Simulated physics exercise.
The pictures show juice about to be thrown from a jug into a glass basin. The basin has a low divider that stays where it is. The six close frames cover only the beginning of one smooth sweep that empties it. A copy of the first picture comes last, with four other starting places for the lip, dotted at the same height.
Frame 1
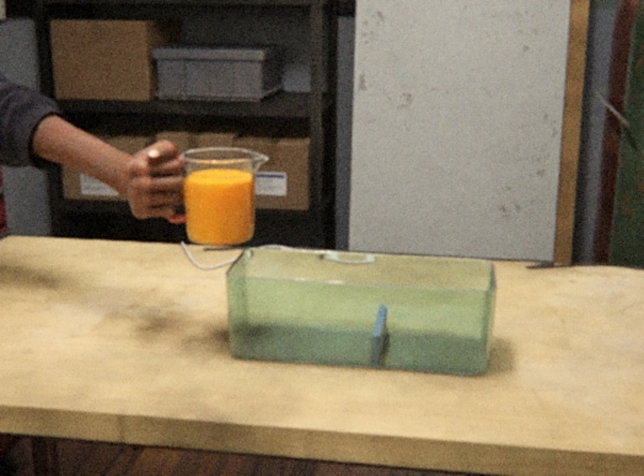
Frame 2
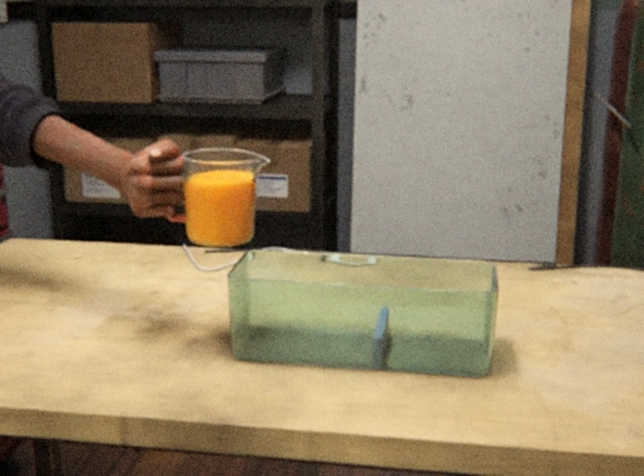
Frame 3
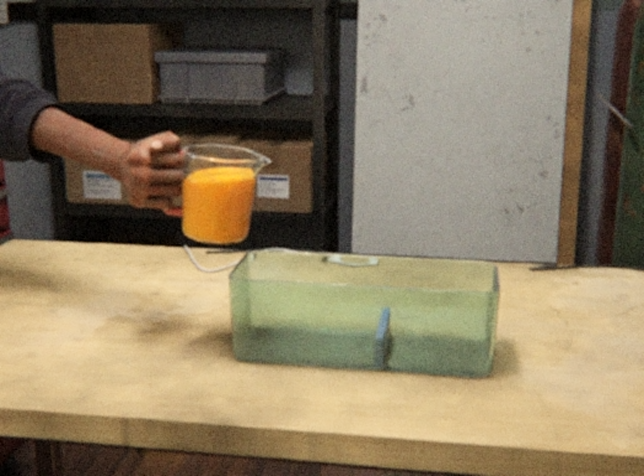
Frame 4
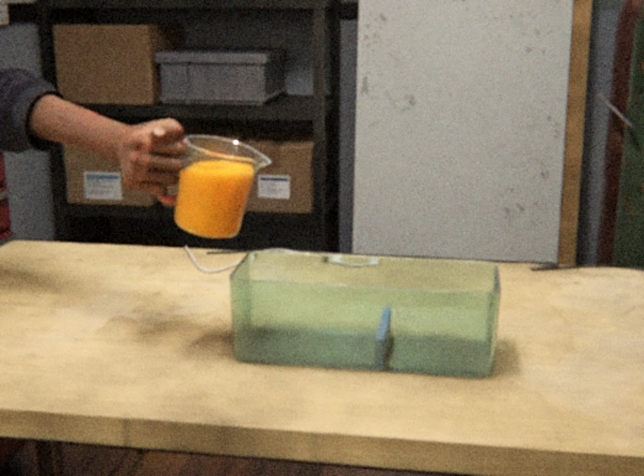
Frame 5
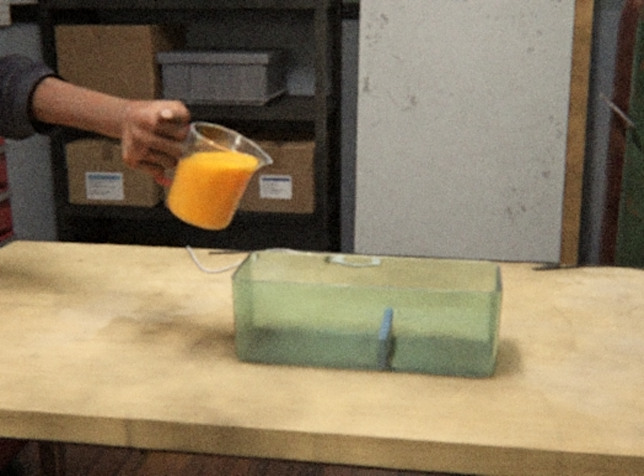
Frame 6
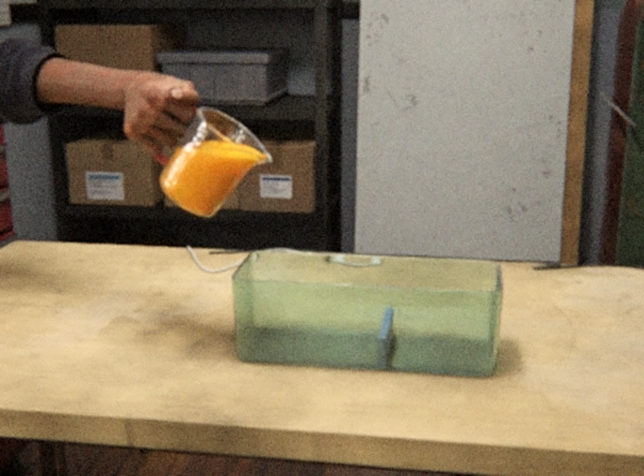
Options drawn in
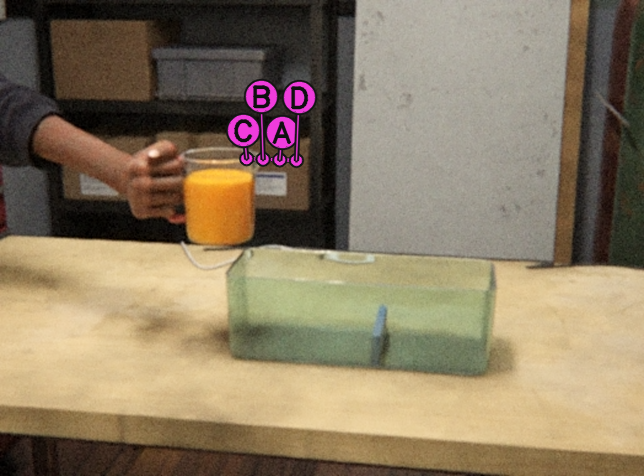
A hand steadily tilts a glass jug of orange juice rightward above a glass basin.
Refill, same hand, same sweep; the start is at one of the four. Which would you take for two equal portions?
Choose D.
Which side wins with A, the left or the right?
The left one.
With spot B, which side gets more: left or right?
The left one.
On the marked copy, A at (279, 159); B at (263, 159); C at (246, 158); D at (296, 160).
With A, about 82 % ends left of the wall and 13 % right of it; 5 % is lost outside.
With B, about 88 % ends left of the wall and 6 % right of it; 5 % is lost outside.
With C, about 87 % ends left of the wall and 10 % right of it; 3 % is lost outside.
With D, about 49 % ends left of the wall and 49 % right of it.
